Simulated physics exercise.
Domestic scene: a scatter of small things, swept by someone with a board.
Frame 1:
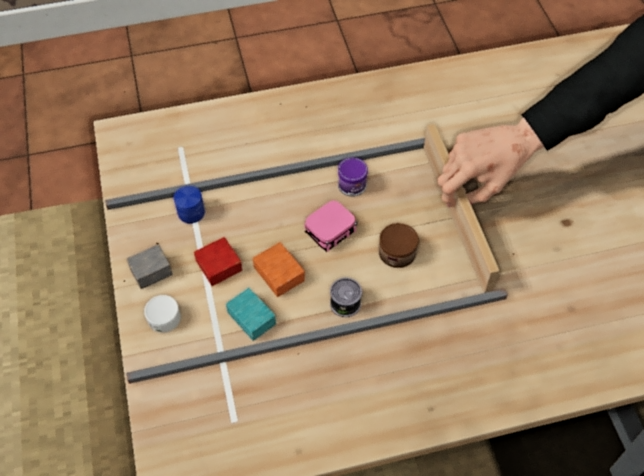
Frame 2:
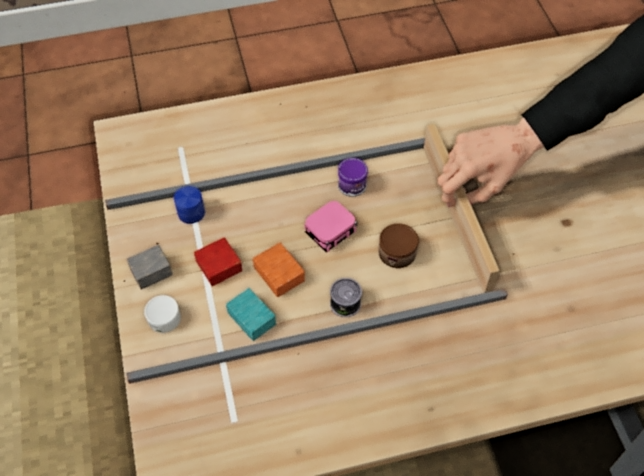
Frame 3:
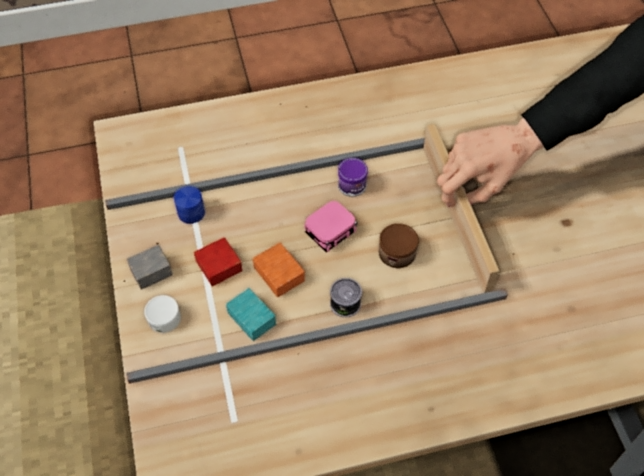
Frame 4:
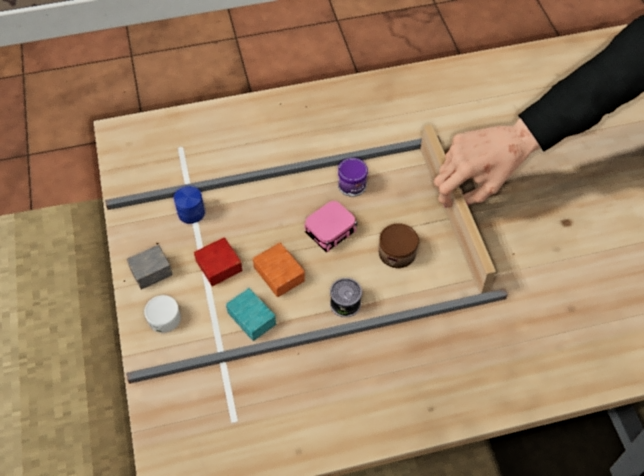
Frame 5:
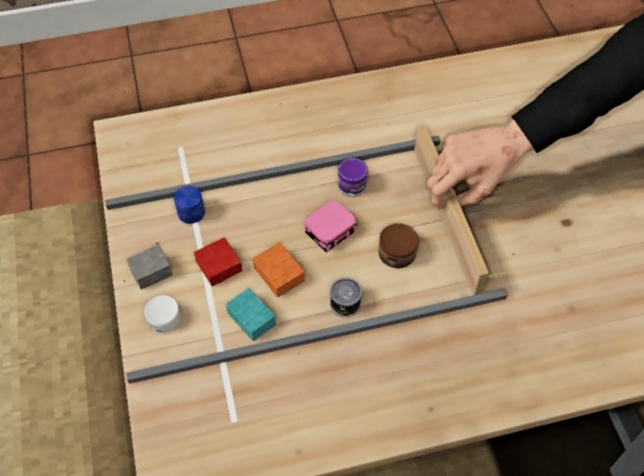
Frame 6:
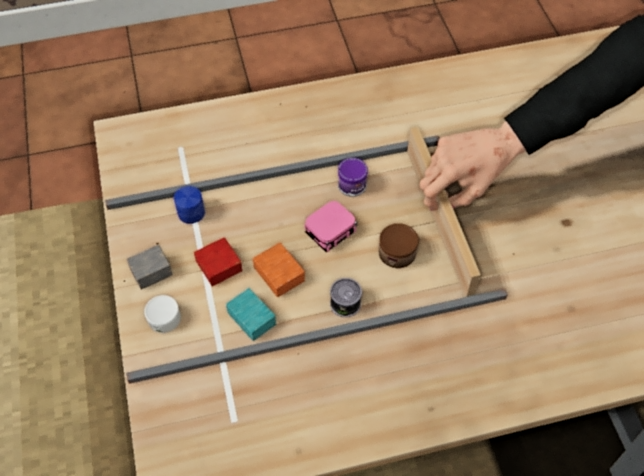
On a wooden tabletop, a hand slides a wooden board slightly left between two rails, while the scattered small objects stay still.
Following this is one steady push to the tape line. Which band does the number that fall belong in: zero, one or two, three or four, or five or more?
It belongs in the one or two band.
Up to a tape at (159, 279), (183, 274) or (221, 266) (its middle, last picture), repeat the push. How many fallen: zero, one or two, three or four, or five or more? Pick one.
In that order: 5 or more; one or two; none at all.
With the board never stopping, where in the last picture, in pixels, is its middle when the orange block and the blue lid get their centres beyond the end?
Roughly at (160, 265) and roughly at (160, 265).
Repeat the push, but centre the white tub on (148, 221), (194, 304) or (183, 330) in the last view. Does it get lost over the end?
Try one it is not knocked off; try two it is not knocked off; try three it is not knocked off.
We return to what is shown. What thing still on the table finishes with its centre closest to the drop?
White tub.
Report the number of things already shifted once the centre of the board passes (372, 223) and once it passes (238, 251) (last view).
First position 2; second position 9.
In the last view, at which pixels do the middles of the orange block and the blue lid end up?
First at (159, 290); second at (149, 211).
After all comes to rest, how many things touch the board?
It's touching 4 at the end.
A little later, none off yet; grey block at rest near (150, 267); white tub at rest near (163, 314); blue lid at rest near (190, 205).
When it is over, the number that fall off is one or two; down, grey block.
